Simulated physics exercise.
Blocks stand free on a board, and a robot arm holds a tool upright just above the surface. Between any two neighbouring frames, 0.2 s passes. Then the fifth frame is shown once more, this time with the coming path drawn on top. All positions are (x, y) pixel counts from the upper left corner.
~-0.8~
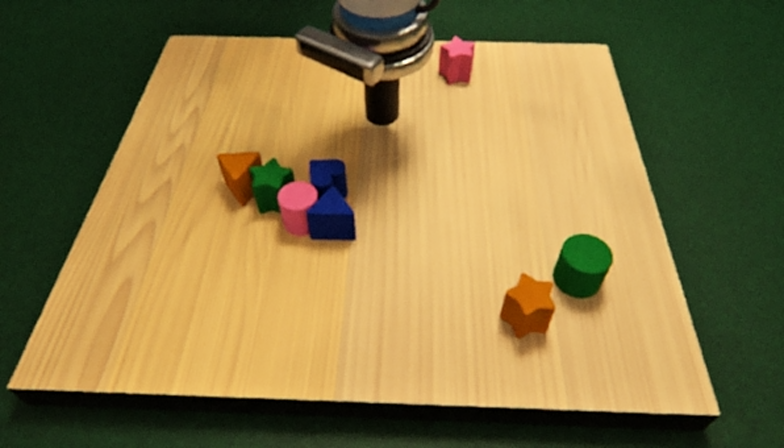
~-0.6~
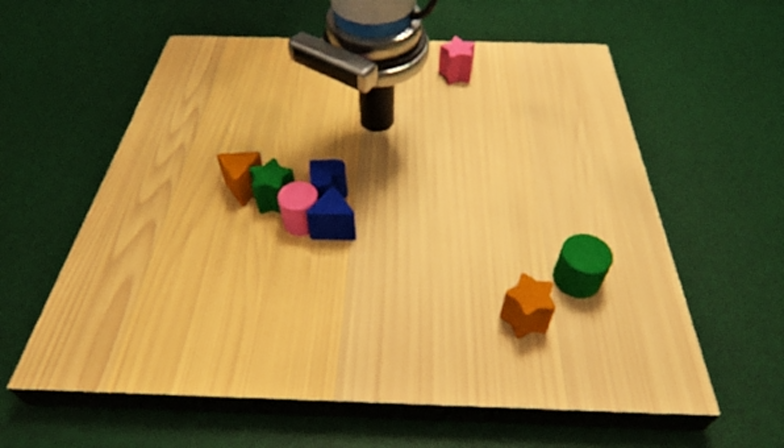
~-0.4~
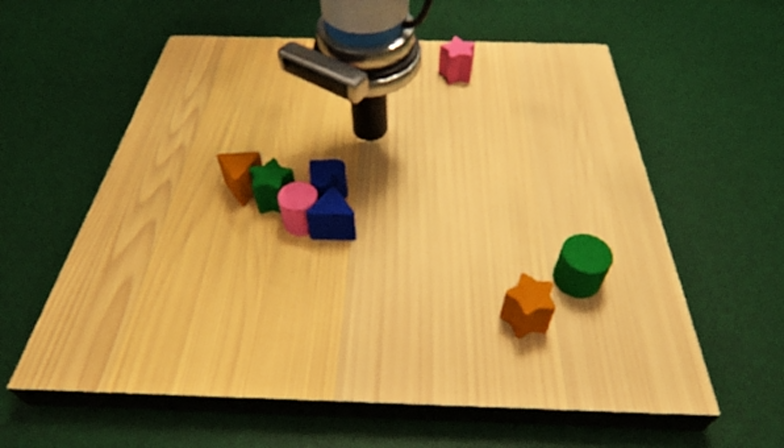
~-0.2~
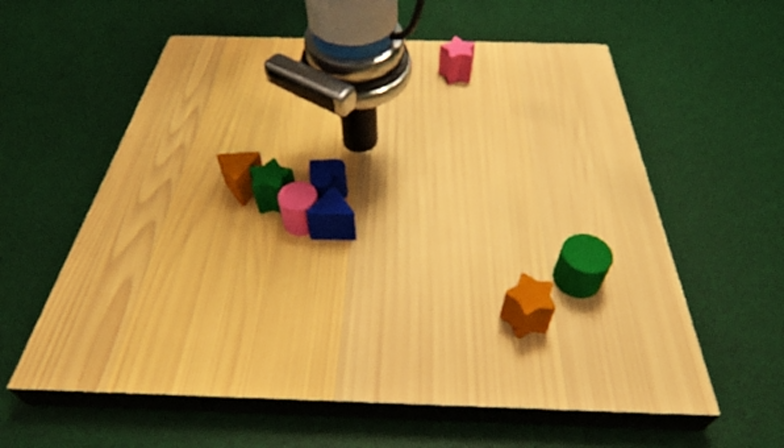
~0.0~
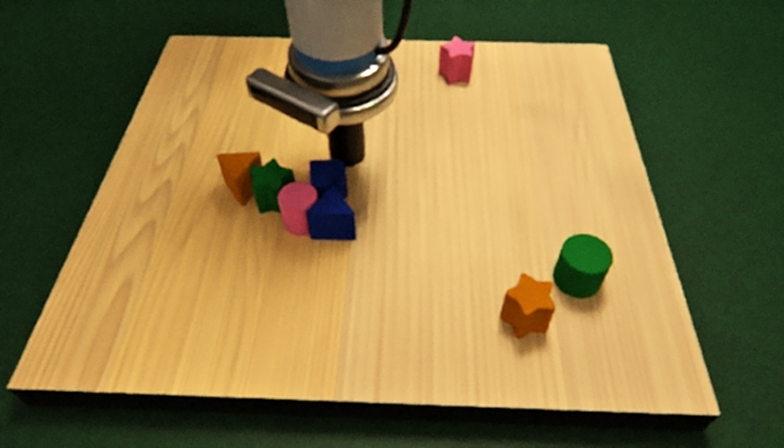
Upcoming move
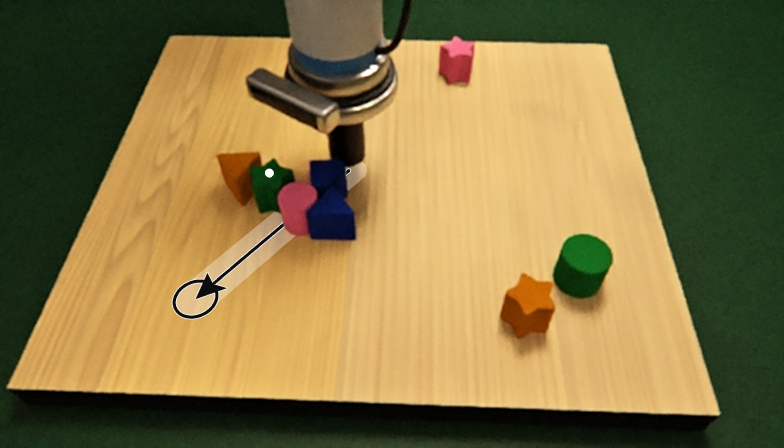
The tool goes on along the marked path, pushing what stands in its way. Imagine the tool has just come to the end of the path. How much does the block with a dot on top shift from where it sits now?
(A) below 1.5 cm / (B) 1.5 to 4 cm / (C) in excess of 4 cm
It's B.
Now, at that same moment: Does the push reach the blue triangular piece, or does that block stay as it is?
At the end of the path, the blue triangular piece has moved off its old spot.
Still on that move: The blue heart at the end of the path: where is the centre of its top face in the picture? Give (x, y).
I think it will end close to (302, 218).
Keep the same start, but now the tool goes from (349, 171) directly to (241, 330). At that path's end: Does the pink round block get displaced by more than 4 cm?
The answer is yes.
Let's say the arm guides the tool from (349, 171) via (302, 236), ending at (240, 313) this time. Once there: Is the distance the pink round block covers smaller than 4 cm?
I'd say no.
Path on the board, in a line from (349, 171) to (196, 299); the dot is on the green star block.
On the path given first. One third of the way, tool (299, 193); green star block (255, 178), turned 15° clockwise; pink round block (269, 223); blue heart (303, 209), turned 25° anticlockwise; blue triangular piece (333, 212), turned 20° anticlockwise.
Two thirds of the way, tool (247, 236); green star block (238, 185), turned 60° clockwise; pink round block (248, 258); blue heart (302, 218), turned 45° anticlockwise; blue triangular piece (335, 214), turned 30° anticlockwise.
At the end, tool (188, 284); green star block (238, 185), turned 60° clockwise; pink round block (241, 273); blue heart (302, 218), turned 45° anticlockwise; blue triangular piece (335, 214), turned 30° anticlockwise.
